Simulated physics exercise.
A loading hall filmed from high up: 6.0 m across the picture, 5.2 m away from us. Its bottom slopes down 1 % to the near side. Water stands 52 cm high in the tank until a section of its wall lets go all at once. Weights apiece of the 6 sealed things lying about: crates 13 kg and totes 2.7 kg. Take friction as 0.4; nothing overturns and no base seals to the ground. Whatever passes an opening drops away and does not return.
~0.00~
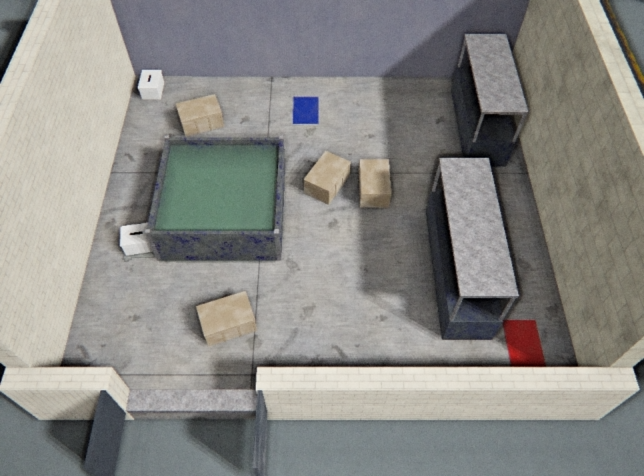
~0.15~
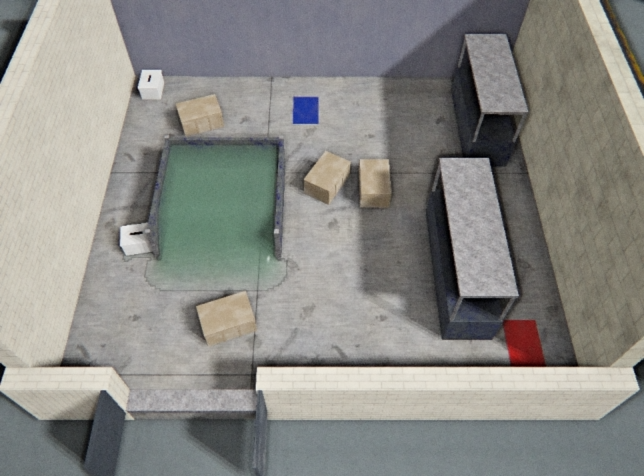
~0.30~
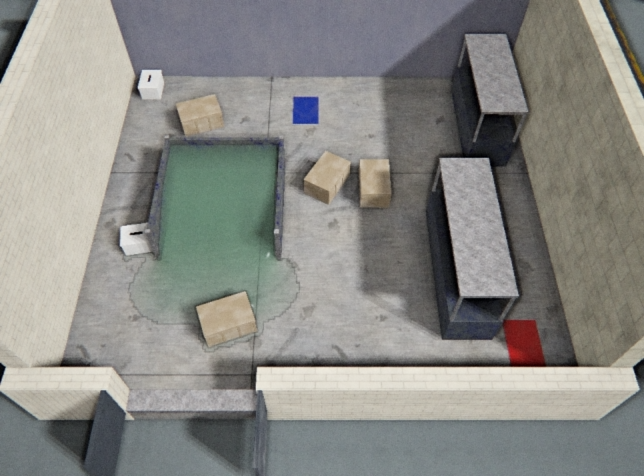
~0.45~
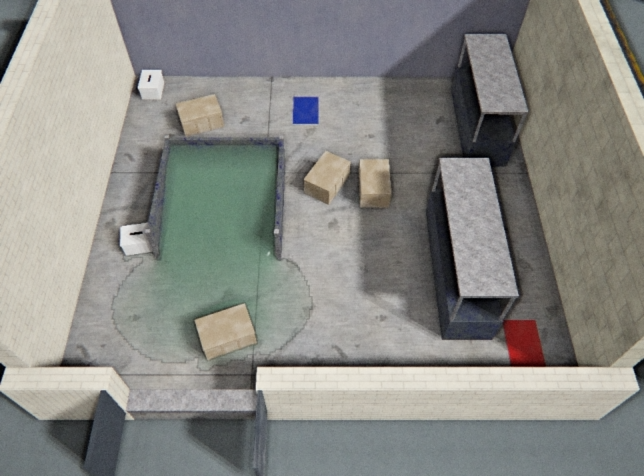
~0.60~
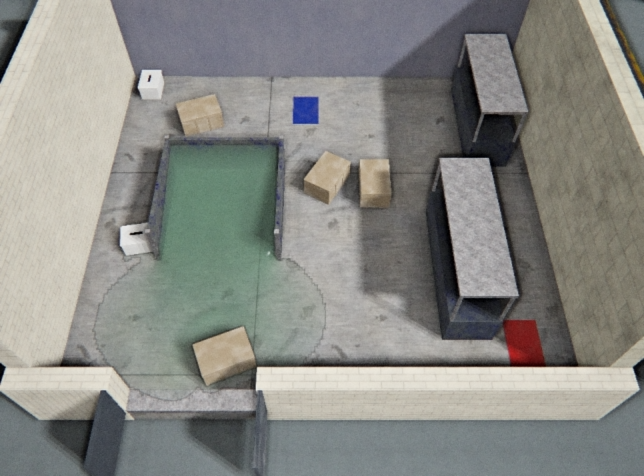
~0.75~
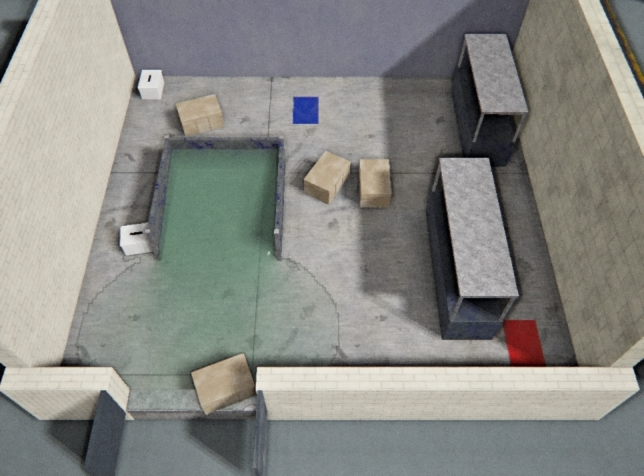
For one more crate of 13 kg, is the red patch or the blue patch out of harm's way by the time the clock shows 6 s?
On the blue patch.
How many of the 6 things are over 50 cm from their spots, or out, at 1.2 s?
By then 1.
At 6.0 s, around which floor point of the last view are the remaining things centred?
At about (240, 135).
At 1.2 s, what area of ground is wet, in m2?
Roughly 8.0 m2.
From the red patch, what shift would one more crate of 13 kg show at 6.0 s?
About 120 cm.
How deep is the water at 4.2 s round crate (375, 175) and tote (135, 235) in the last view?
Roughly 1 and 3 cm.
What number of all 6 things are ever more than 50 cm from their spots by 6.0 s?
That makes 2.
After 1.2 s on red it would be 0 cm off in 0 cm of water; on blue it would be 0 cm off in 0 cm of water.
After 2.7 s on red it would be 22 cm off in 4 cm of water; on blue it would be 0 cm off in 0 cm of water.
After 4.2 s on red it would be 102 cm off in 4 cm of water; on blue it would be 0 cm off in 0 cm of water.
After 6.0 s on red it would be 117 cm off in 4 cm of water; on blue it would be 0 cm off in 0 cm of water.
